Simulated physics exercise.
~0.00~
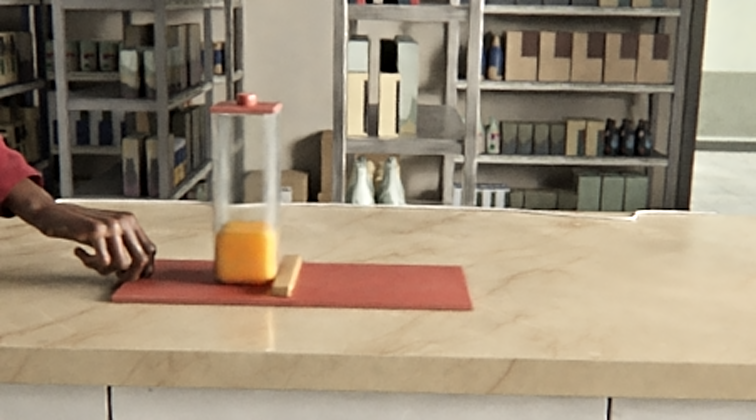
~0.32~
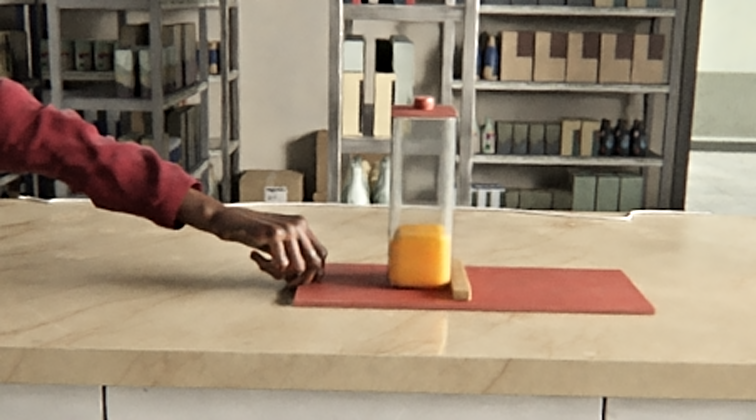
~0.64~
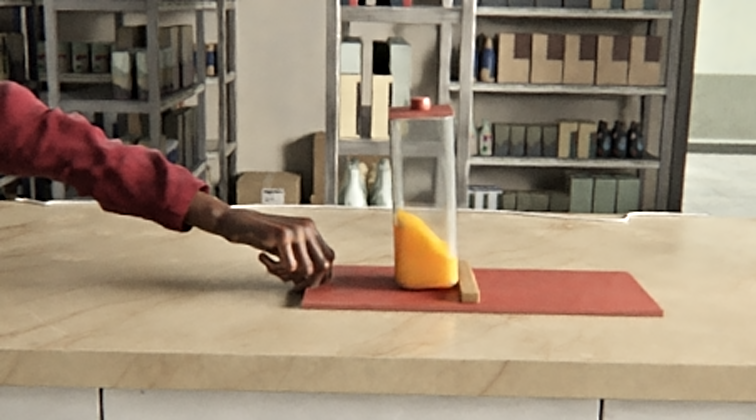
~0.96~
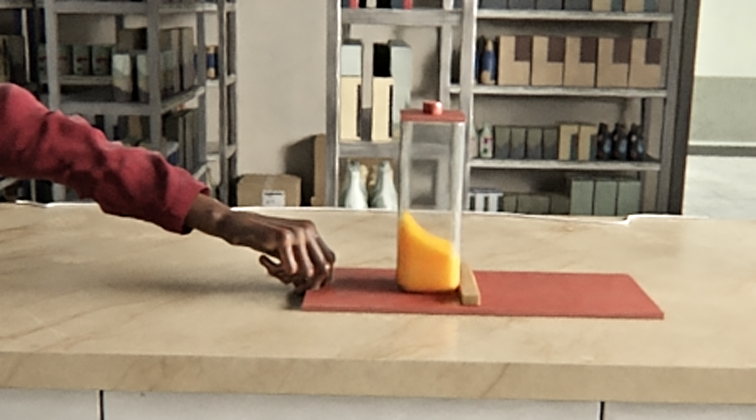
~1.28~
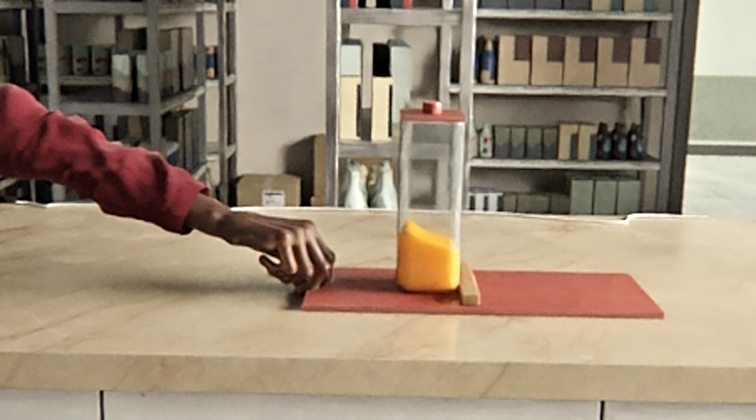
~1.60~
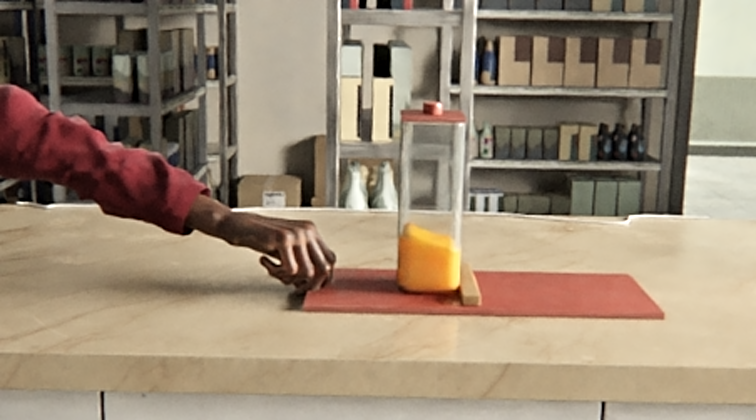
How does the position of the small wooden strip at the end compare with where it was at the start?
The wooden strip ends up farther to the right along the counter. It starts left of the middle of the view and finishes right of the middle.
